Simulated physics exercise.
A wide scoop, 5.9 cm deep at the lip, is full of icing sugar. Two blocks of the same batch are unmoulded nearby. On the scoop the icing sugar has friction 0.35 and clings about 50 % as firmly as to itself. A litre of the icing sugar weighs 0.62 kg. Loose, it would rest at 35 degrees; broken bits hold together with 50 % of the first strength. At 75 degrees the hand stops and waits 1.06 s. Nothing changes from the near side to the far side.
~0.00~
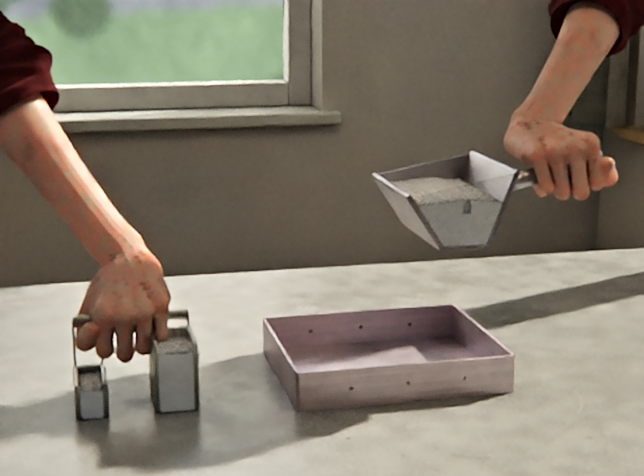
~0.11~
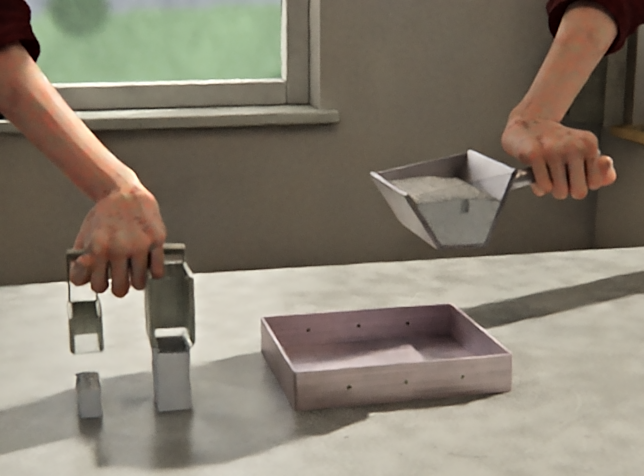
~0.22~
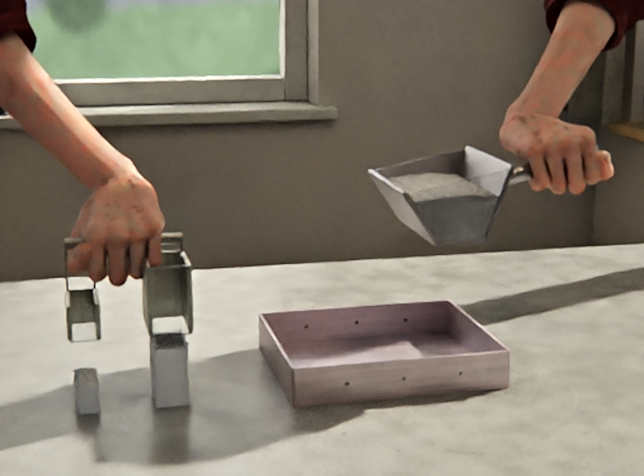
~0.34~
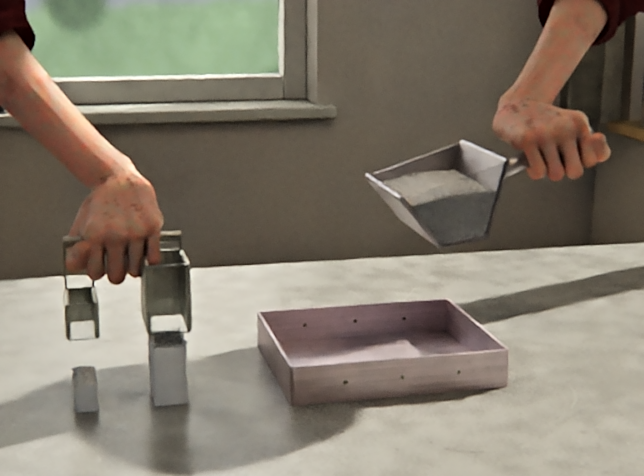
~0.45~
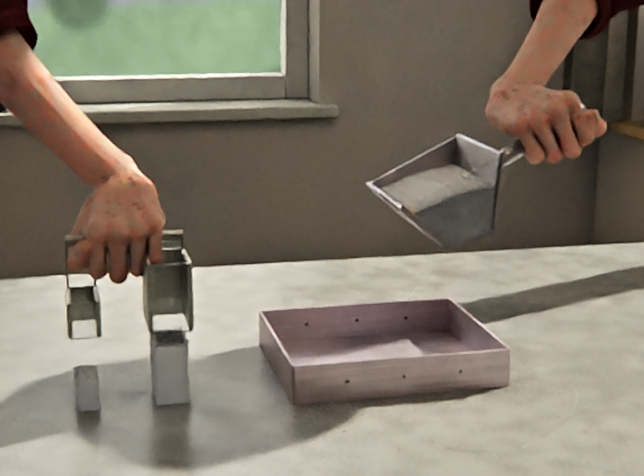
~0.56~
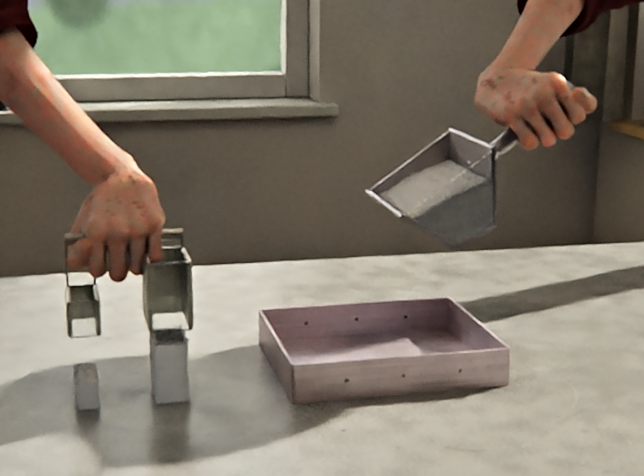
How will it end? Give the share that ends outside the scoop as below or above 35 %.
The share that ends outside the scoop is below 35 %.
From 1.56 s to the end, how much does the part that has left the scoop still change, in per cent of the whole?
About 0 %.
After 0.86 s, the scoop is at 48 degrees and 0 % has left it.
After 1.21 s, the scoop is at 74 degrees and 0 % has left it.
After 1.56 s, the scoop is at 75 degrees and 0 % has left it.
After 1.92 s, the scoop is at 75 degrees and 0 % has left it.
After 2.03 s, the scoop is at 75 degrees and 0 % has left it.
